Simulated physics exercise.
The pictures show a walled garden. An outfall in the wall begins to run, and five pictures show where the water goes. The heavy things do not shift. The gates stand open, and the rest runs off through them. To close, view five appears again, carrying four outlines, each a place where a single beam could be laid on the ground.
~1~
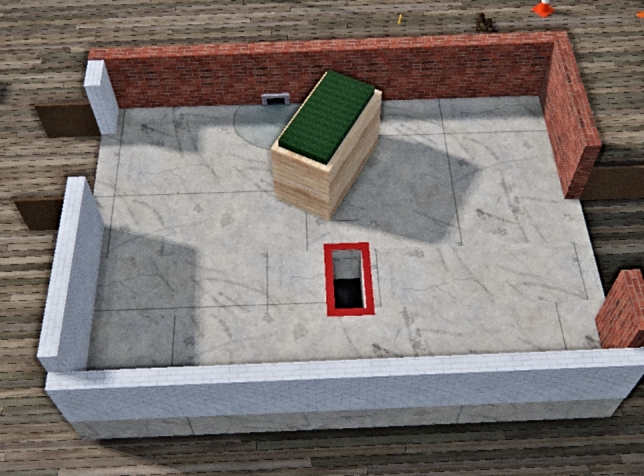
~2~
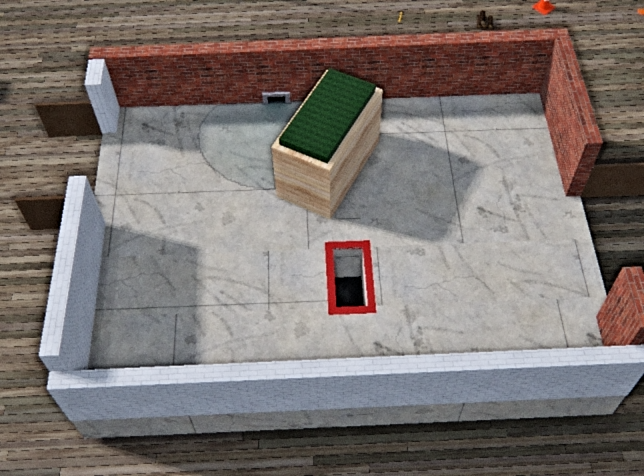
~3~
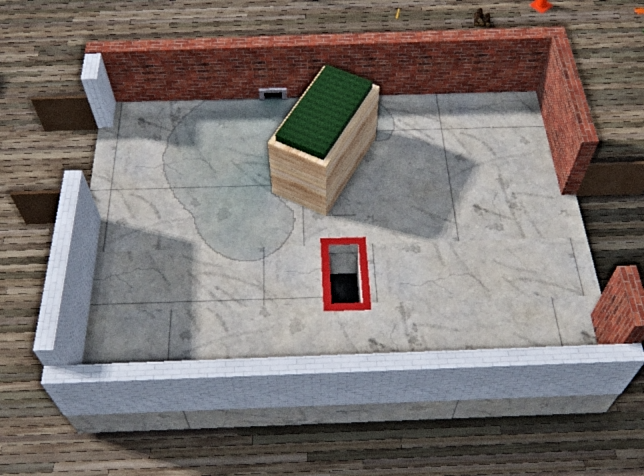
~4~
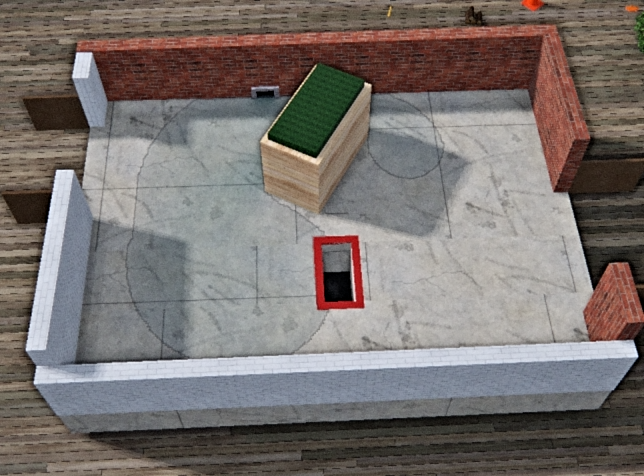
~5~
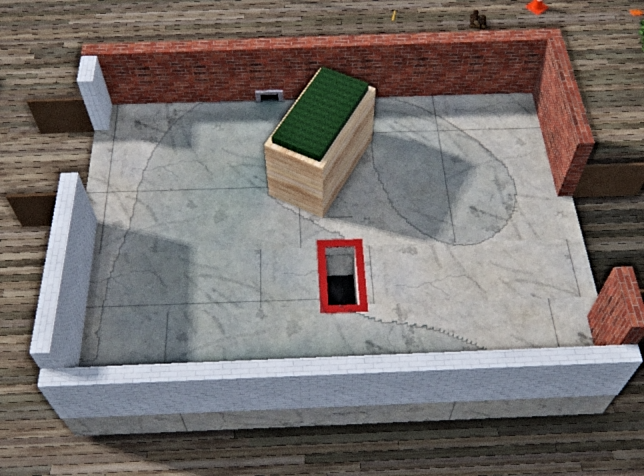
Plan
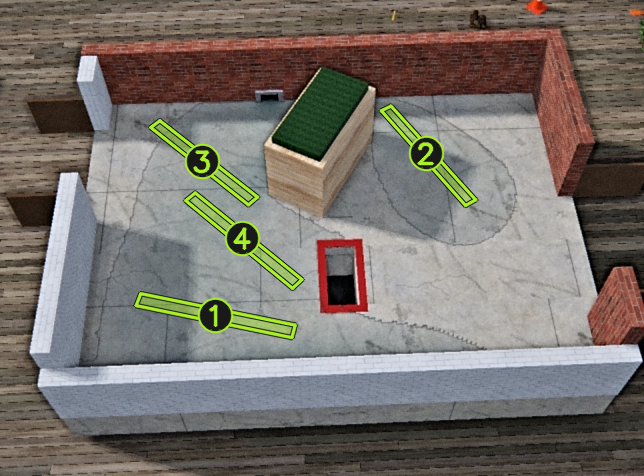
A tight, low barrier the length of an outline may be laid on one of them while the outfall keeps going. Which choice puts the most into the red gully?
Place 4 does it best.
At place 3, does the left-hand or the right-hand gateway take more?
More leaves on the right.
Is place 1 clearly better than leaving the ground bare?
Yes, it helps clearly.
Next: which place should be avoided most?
That would be 2.
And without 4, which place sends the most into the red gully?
It is 1.
In lime, 1 from (138, 299) to (293, 331); 2 from (386, 108) to (470, 202); 3 from (155, 124) to (253, 200); 4 from (190, 196) to (297, 283).
Choosing 1, about 35 % of the stream goes into the red gully, about 61 % out by the gates.
Choosing 2, about 11 % of the stream goes into the red gully, about 86 % out by the gates.
Choosing 3, about 18 % of the stream goes into the red gully, about 71 % out by the gates.
Choosing 4, about 53 % of the stream goes into the red gully, about 42 % out by the gates.
